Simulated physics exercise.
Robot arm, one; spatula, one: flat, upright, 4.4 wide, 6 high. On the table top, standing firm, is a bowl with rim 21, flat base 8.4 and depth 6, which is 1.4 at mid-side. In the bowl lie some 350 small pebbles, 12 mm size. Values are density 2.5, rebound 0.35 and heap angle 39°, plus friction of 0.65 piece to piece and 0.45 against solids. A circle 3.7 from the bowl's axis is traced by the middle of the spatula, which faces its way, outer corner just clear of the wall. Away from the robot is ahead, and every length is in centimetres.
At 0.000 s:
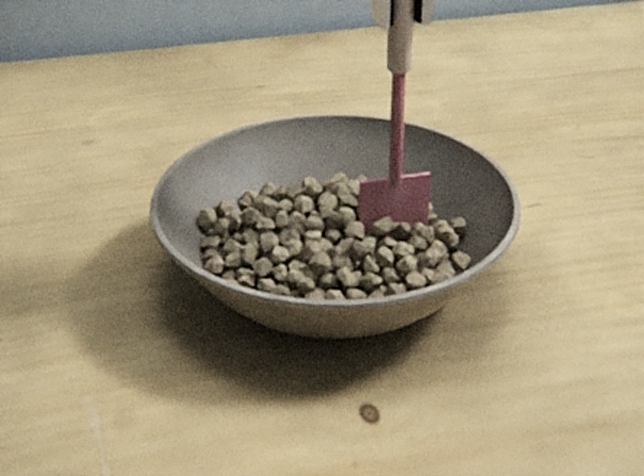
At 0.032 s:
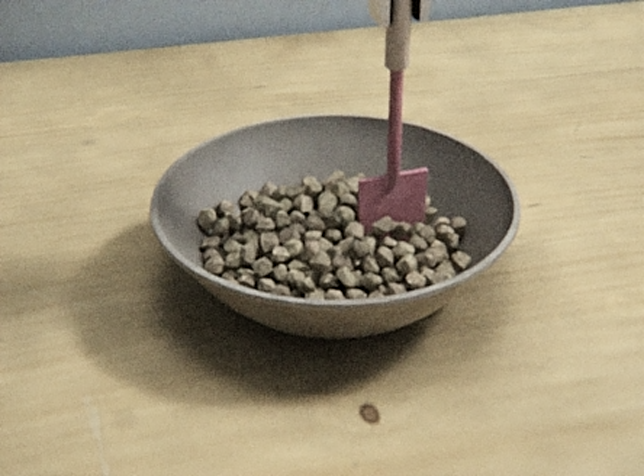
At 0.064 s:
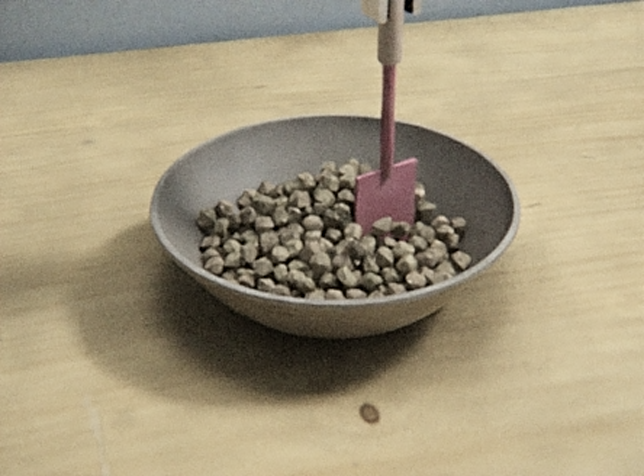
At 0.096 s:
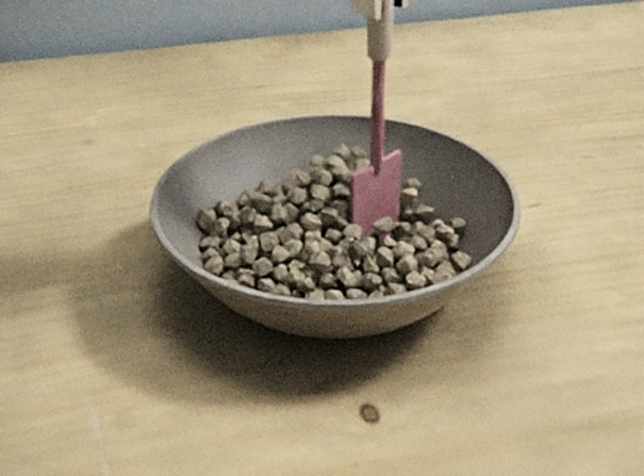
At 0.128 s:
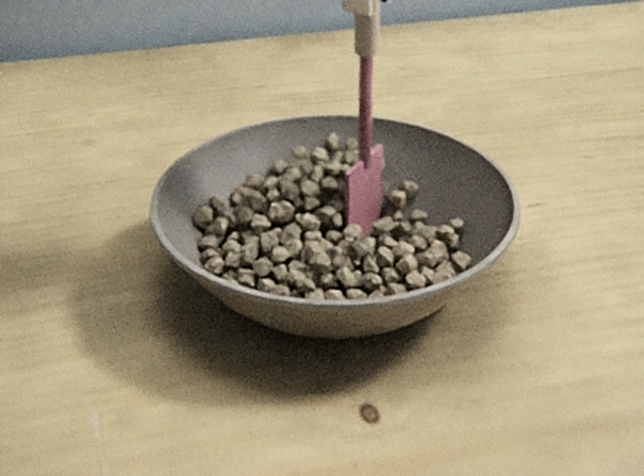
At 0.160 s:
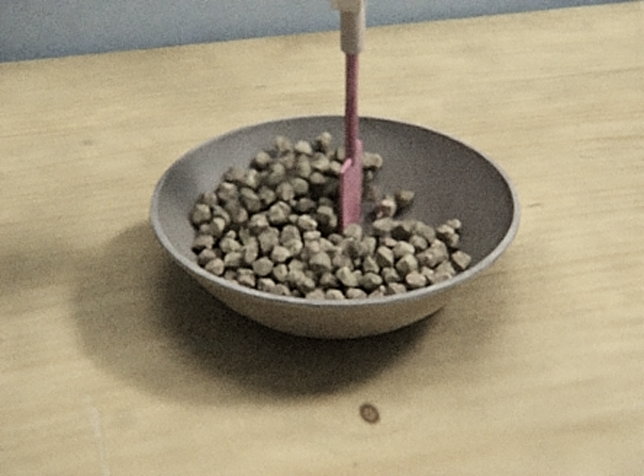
We see a robot arm push a pink spatula through small pebbles in a gray bowl on a wooden table, sweeping toward the back and left while turning edge-on, as pebbles pile up along the bowl's far side.
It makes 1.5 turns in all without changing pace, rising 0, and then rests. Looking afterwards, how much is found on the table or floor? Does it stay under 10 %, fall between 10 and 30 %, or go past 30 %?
It stays under 10 %.
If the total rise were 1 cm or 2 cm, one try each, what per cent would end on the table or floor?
About 5 per cent on the first try and 0 per cent on the second.
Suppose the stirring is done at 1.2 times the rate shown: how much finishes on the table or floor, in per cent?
Some 10 in a hundred.
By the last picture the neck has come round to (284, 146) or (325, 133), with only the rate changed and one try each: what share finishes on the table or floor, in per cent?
Near 25 in a hundred for the first and near 10 in a hundred for the second.
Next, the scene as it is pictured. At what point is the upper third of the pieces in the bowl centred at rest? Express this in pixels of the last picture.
I'd put it at about (269, 272).
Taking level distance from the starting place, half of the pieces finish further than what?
Distance: Close to 8 cm.
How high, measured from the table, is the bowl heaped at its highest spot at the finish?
Height: Roughly 7.0 cm.
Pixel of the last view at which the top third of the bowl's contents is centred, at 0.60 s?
At about (363, 272).
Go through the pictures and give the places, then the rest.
The first picture shows spatula neck at (396, 155), 0° round; upper third of the load around (330, 241), from x 210 to 460, top at y 180; 351 in the bowl.
The second picture shows spatula neck at (394, 152), 6° round; upper third of the load around (333, 239), from x 210 to 460, top at y 180.
The third picture shows spatula neck at (387, 146), 19° round; upper third of the load around (331, 232), from x 205 to 460, top at y 170.
The fourth picture shows spatula neck at (377, 141), 33° round; upper third of the load around (329, 222), from x 205 to 460, top at y 155.
The fifth picture shows spatula neck at (365, 137), 47° round; upper third of the load around (320, 215), from x 205 to 460, top at y 145.
The sixth picture shows spatula neck at (351, 134), 60° round; upper third of the load around (304, 210), from x 200 to 460, top at y 140; 351 in the bowl.
By 0.60 s, 249° round, highest piece 8 above the table; 342 in the bowl, 8 on the table or floor, 1 in flight or on the tool.
By 1.03 s, 77° round, highest piece 7 above the table; 338 in the bowl, 13 on the table or floor.
By 1.45 s, 180° round, highest piece 7 above the table; 337 in the bowl, 14 on the table or floor.
By 2.15 s, 180° round, highest piece 7 above the table; 337 in the bowl, 14 on the table or floor.
Final count, 337 in the bowl, 14 on the table or floor. That is 4 % on the table or floor.
